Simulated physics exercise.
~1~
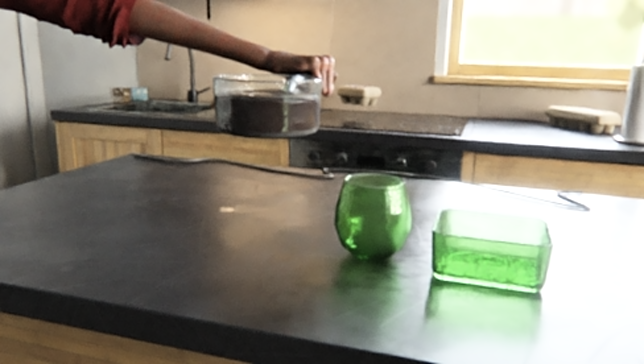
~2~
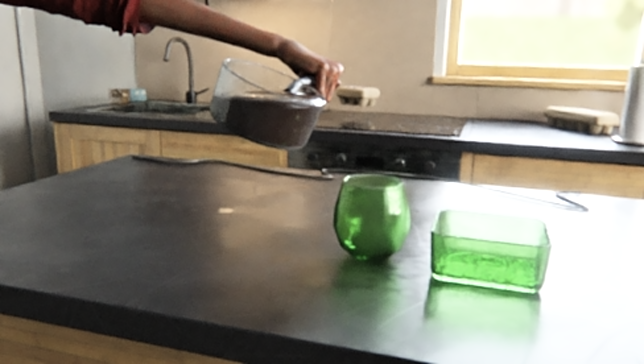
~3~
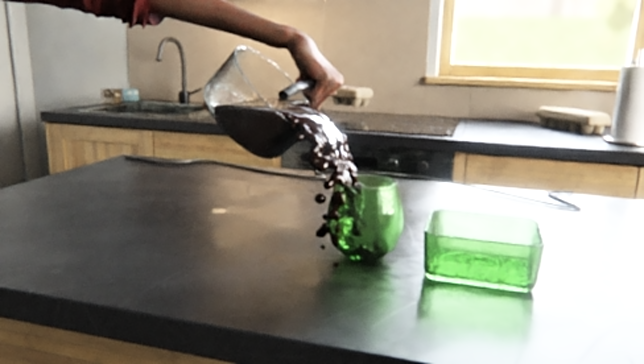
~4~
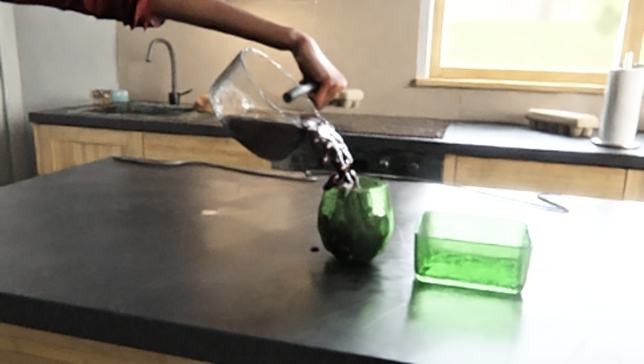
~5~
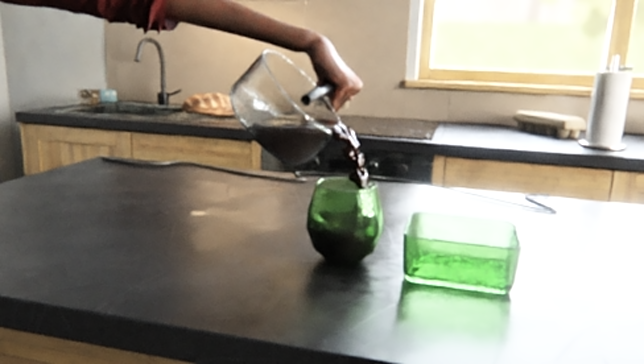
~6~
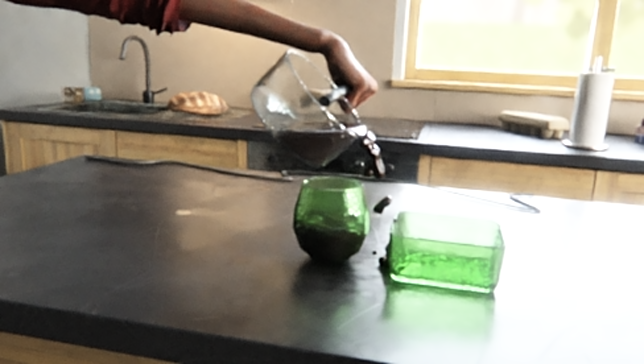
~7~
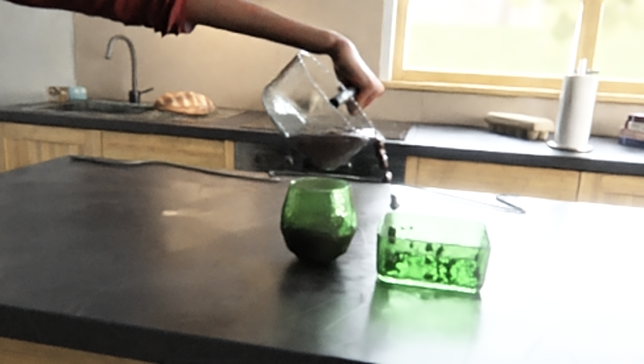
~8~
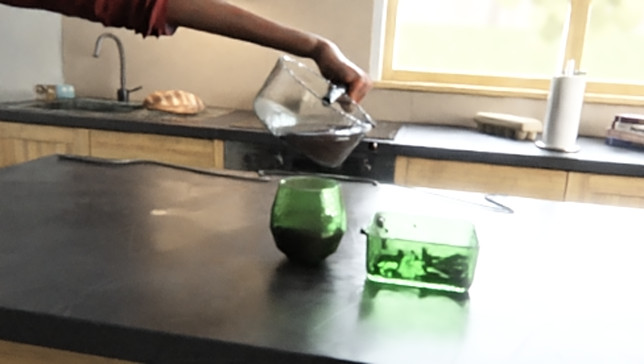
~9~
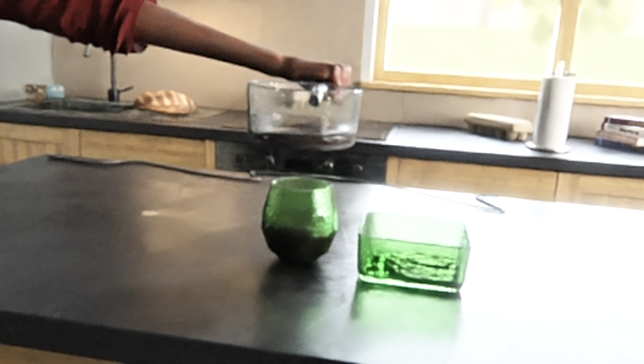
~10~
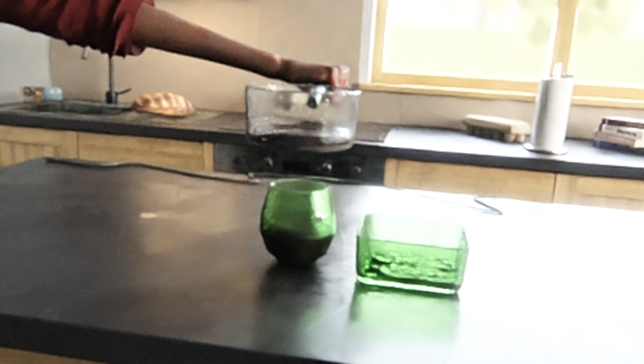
In a kitchen, a hand tilts a glass pot, pouring dark liquid into a green glass, then a green box, before levelling it.
